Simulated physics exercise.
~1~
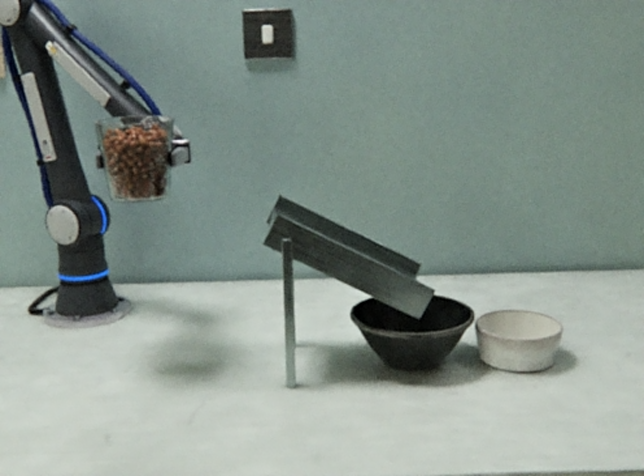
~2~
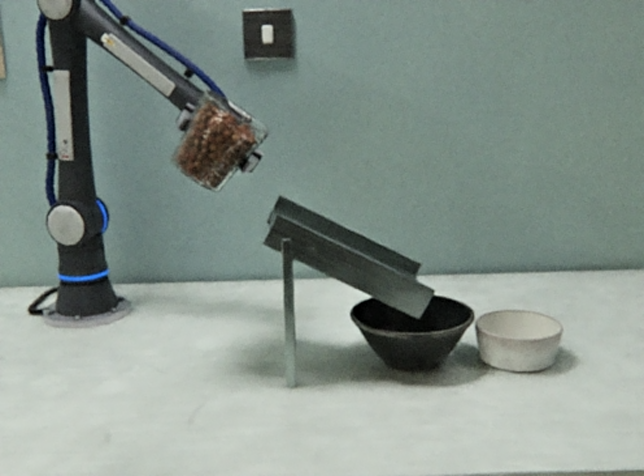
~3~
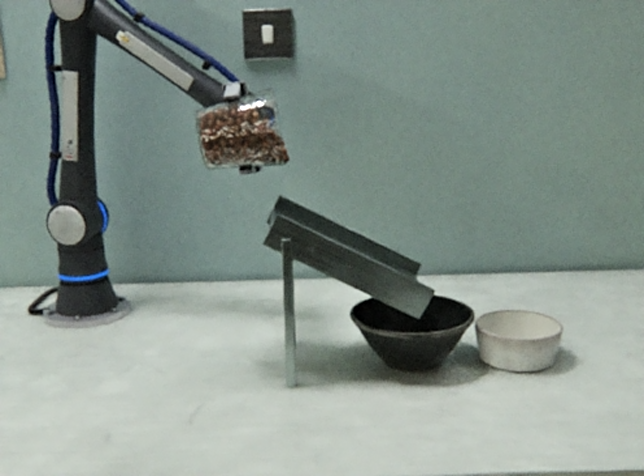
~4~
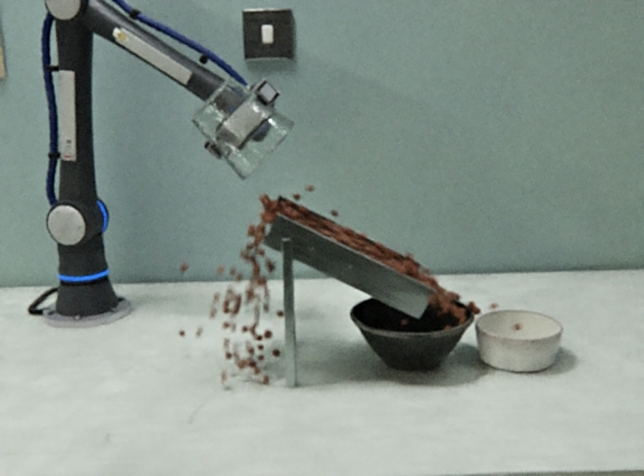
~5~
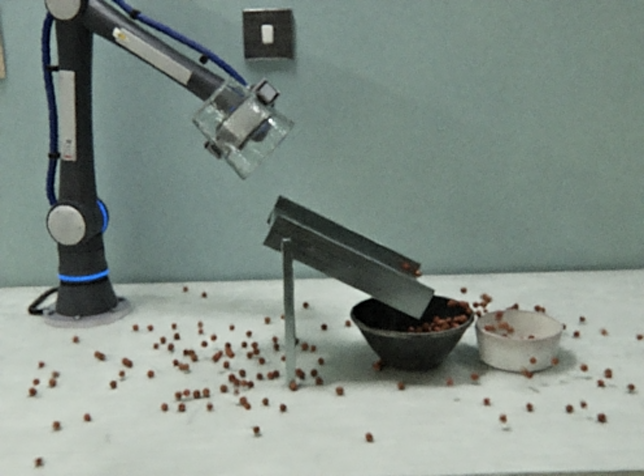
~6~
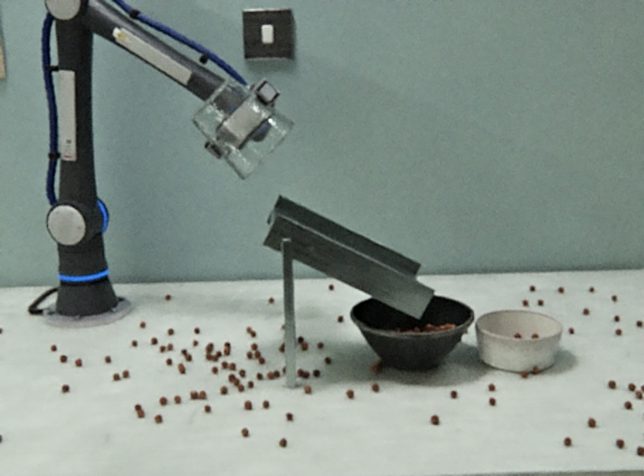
A dark robot arm with blue cables stands at the left of a pale table against a green wall, seen from the side by a still camera, holding a clear cup of brown beads. A grey chute on a post slopes down to the right into a black bowl, with a white bowl beside it. The arm swings the cup right above the chute and tips it onto its side, then further over. Beads pour down the chute while others spill off its upper end. The emptied cup stays tilted, with beads resting in the black bowl and scattered widely across the table.
